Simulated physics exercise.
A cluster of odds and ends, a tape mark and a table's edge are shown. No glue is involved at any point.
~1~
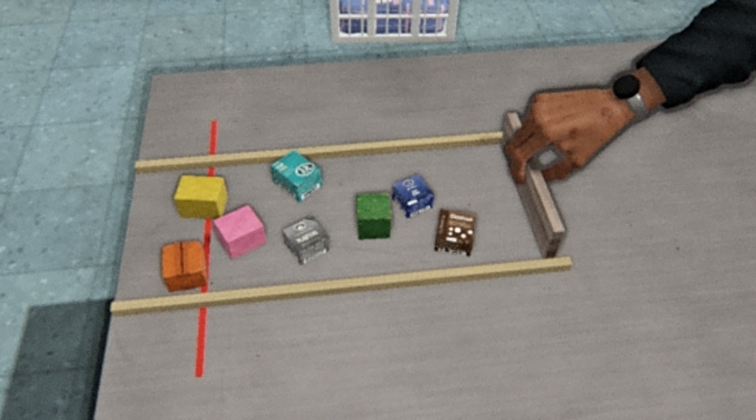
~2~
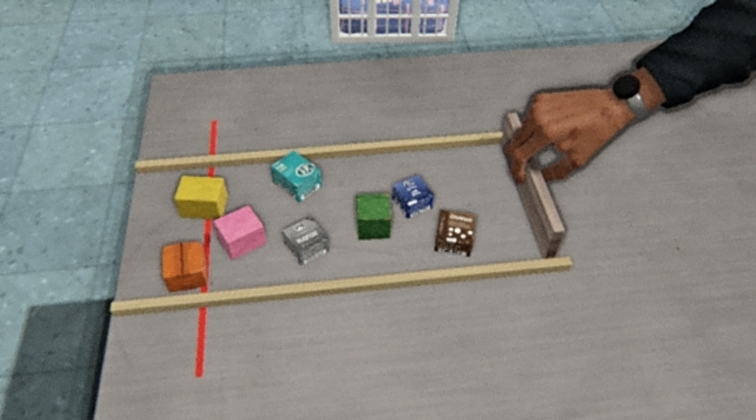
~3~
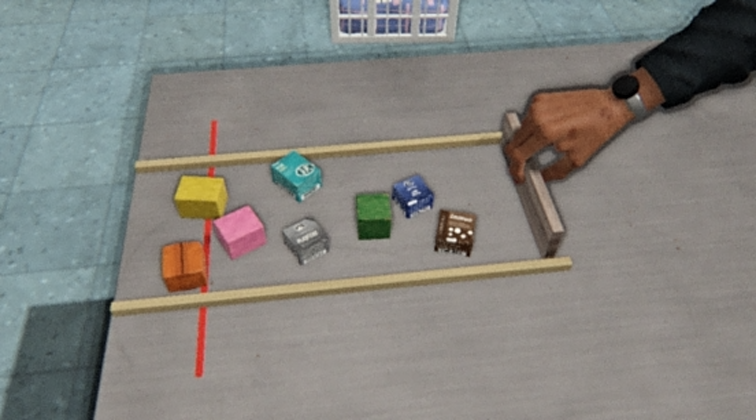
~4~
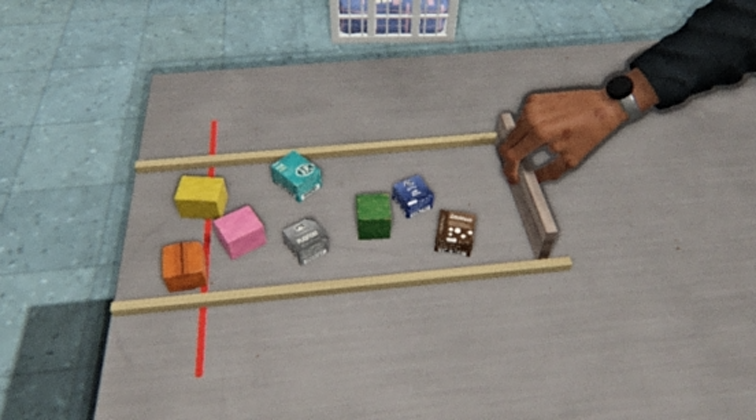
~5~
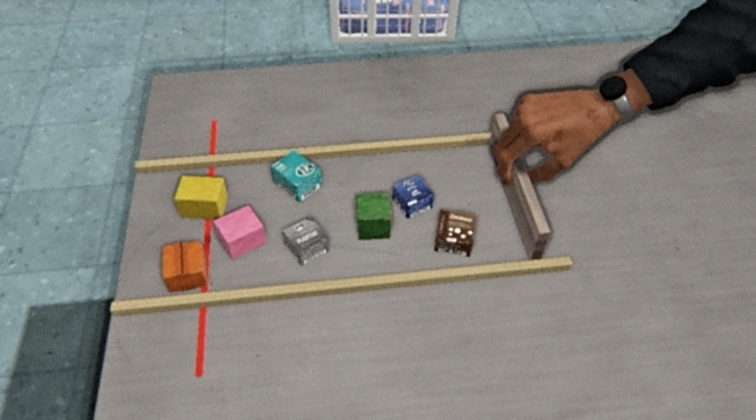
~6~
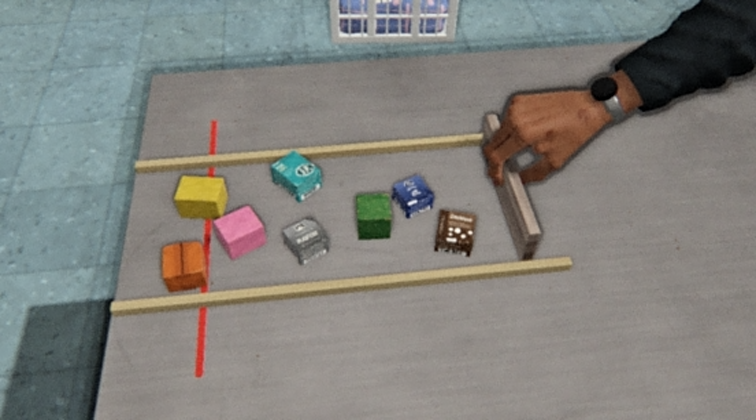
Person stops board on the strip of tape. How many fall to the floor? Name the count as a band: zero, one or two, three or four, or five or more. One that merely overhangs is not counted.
The count falls in the one or two band.
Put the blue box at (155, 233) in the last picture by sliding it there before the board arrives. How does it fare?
Well, this time it drops away.
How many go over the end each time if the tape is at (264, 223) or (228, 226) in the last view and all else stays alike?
Per try: 0; 0.
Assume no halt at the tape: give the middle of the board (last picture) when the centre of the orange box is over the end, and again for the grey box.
Estimated middle: (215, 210), and (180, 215) for the other.
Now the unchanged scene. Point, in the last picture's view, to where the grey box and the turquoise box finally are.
(146, 272), and the other (193, 177).
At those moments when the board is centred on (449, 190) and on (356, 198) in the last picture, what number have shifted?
The counts are 1 and 4.
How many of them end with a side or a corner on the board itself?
The count comes out at 3.
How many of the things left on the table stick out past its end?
I count 0 overhanging.
Soon after, none off yet; orange box at rest near (185, 267); yellow block at rest near (202, 198); pink block at rest near (240, 232).
In the end, the number that fall off is one or two; gone, pink block and orange box.
